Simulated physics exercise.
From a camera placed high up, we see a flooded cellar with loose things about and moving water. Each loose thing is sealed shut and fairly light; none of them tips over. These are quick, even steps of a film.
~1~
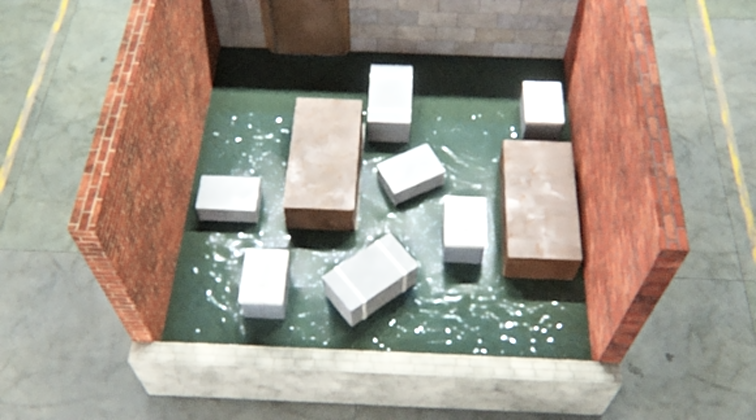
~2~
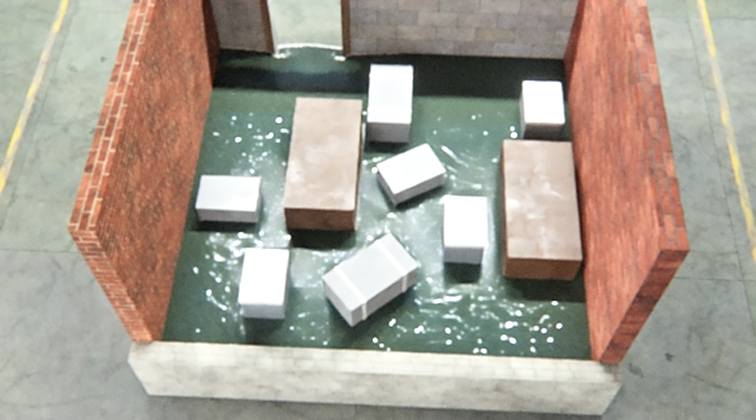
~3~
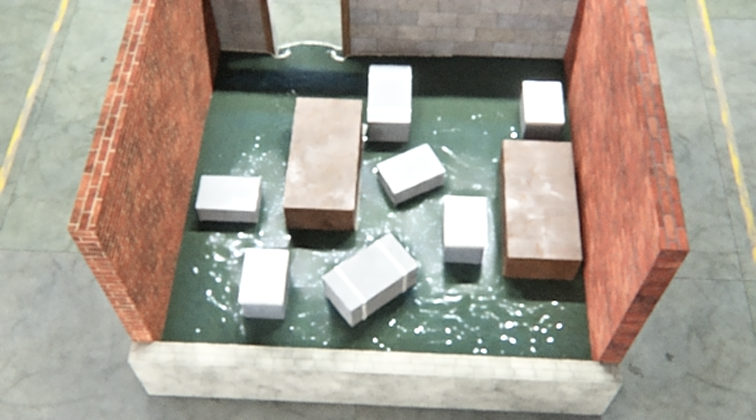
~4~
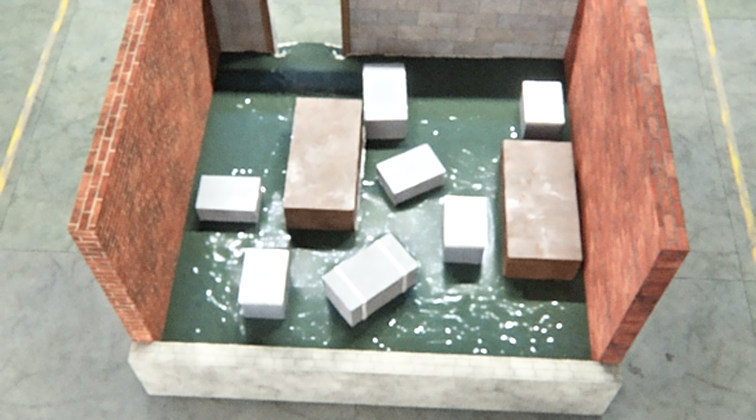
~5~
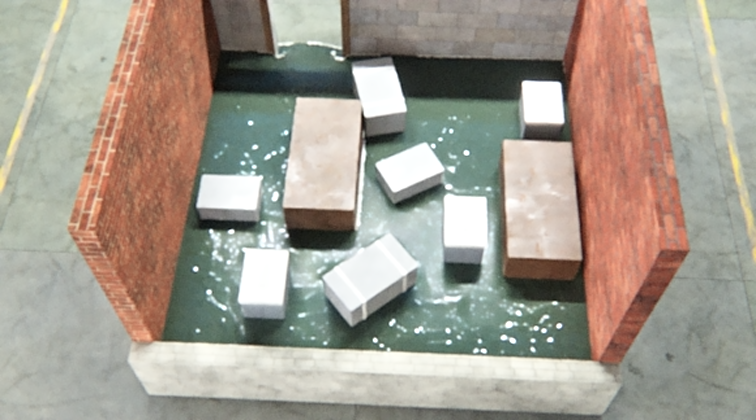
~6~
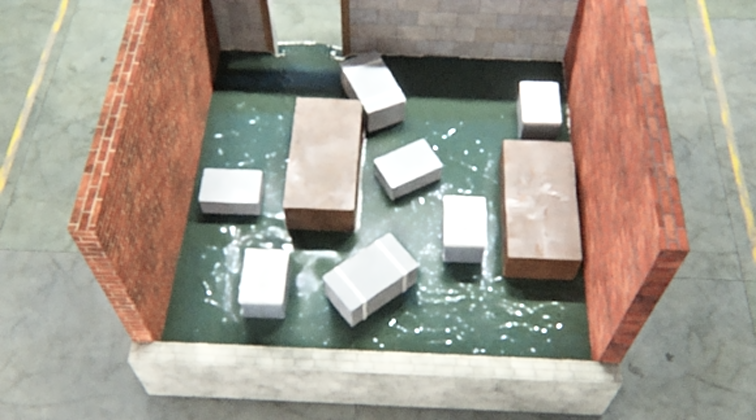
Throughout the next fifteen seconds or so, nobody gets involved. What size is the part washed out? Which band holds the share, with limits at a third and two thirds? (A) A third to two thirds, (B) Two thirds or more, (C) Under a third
(A) A third to two thirds.
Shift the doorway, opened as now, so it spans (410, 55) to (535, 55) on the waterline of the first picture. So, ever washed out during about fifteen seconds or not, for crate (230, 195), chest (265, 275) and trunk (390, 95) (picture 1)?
Retained, retained, lost.
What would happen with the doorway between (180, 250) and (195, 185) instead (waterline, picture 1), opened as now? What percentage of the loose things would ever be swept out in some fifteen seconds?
Roughly 30 in a hundred.
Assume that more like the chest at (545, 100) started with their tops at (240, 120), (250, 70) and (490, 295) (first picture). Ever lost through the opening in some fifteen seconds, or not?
Exits, exits, remains.
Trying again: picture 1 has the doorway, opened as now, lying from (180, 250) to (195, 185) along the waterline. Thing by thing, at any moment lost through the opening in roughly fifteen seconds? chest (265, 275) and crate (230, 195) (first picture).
Outcome by order: Exits; exits.
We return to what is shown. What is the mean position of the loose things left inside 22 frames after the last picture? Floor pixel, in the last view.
Roughly (370, 174).
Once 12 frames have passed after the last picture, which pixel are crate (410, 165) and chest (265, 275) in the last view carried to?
Estimate: First at (393, 109), second at (238, 237), approximately.
A moment on, 0 of 7 are out; 7 afloat.
Next, 1 of 7 are out; 6 afloat.
Later, 2 of 7 are out; 5 afloat.
In the end, 3 of 7 are out; 4 afloat.
